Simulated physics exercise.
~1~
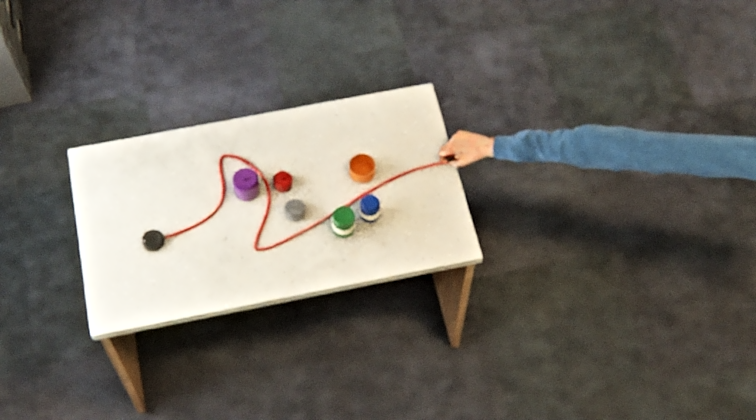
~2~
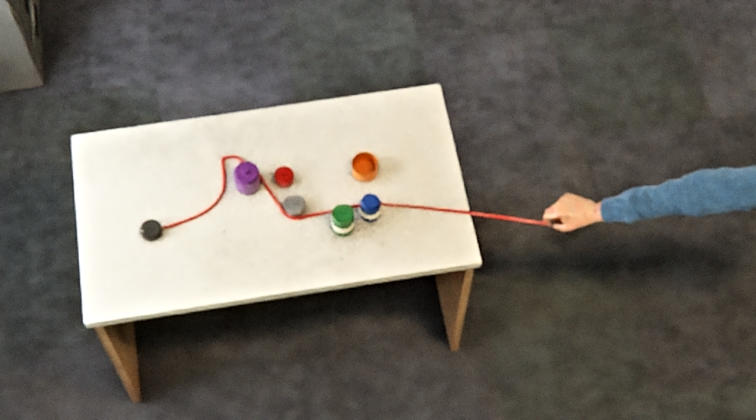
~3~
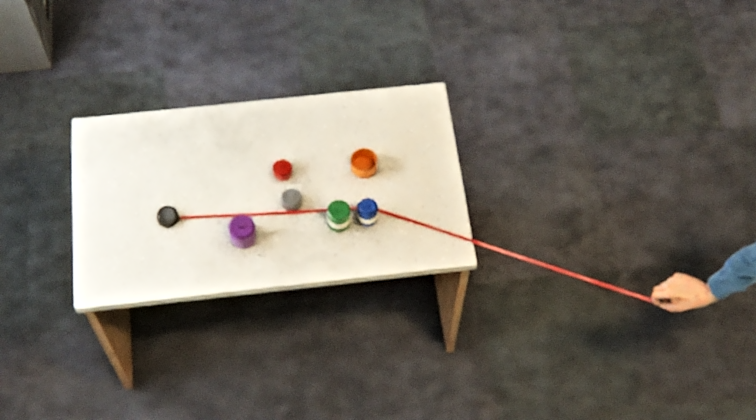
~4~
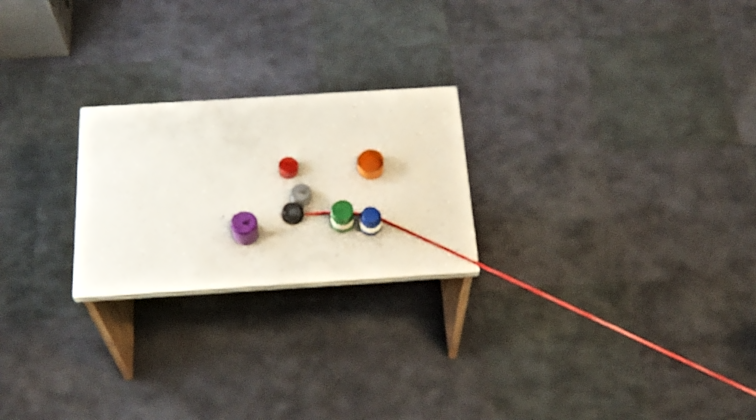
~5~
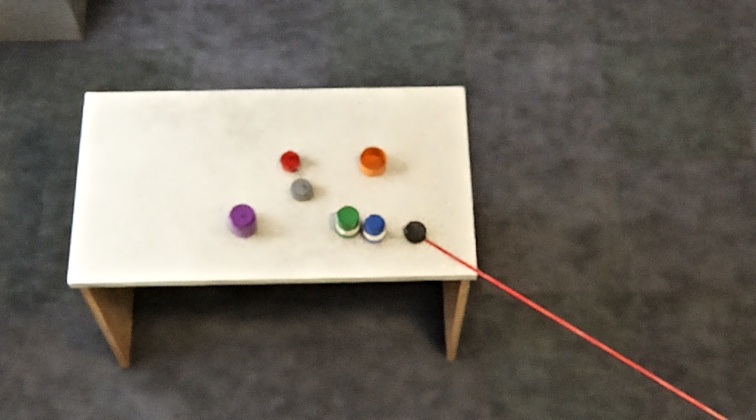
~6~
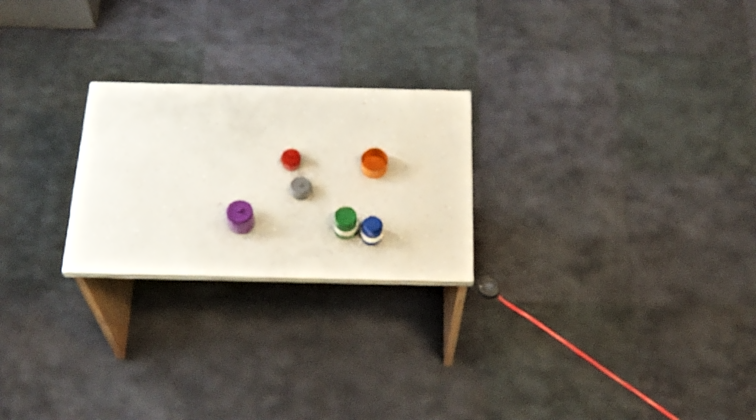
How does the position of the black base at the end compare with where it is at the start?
At the start the black base sits on the left part of the white table, and at the end it is off the tabletop, just beyond the near right corner.
A hand in a blue sleeve pulls a red lead tied to a black round base across a white table, seen from above at a slant on a dark grey floor. The lead winds from the base at the left among purple, red, grey, green, blue and orange containers. As the hand draws right, the bends straighten and the purple pot is dragged toward the near edge. The base then slides past the grey pot and the green and blue containers, which shift only a little. Finally it leaves the table at the right, while all six containers remain on top.
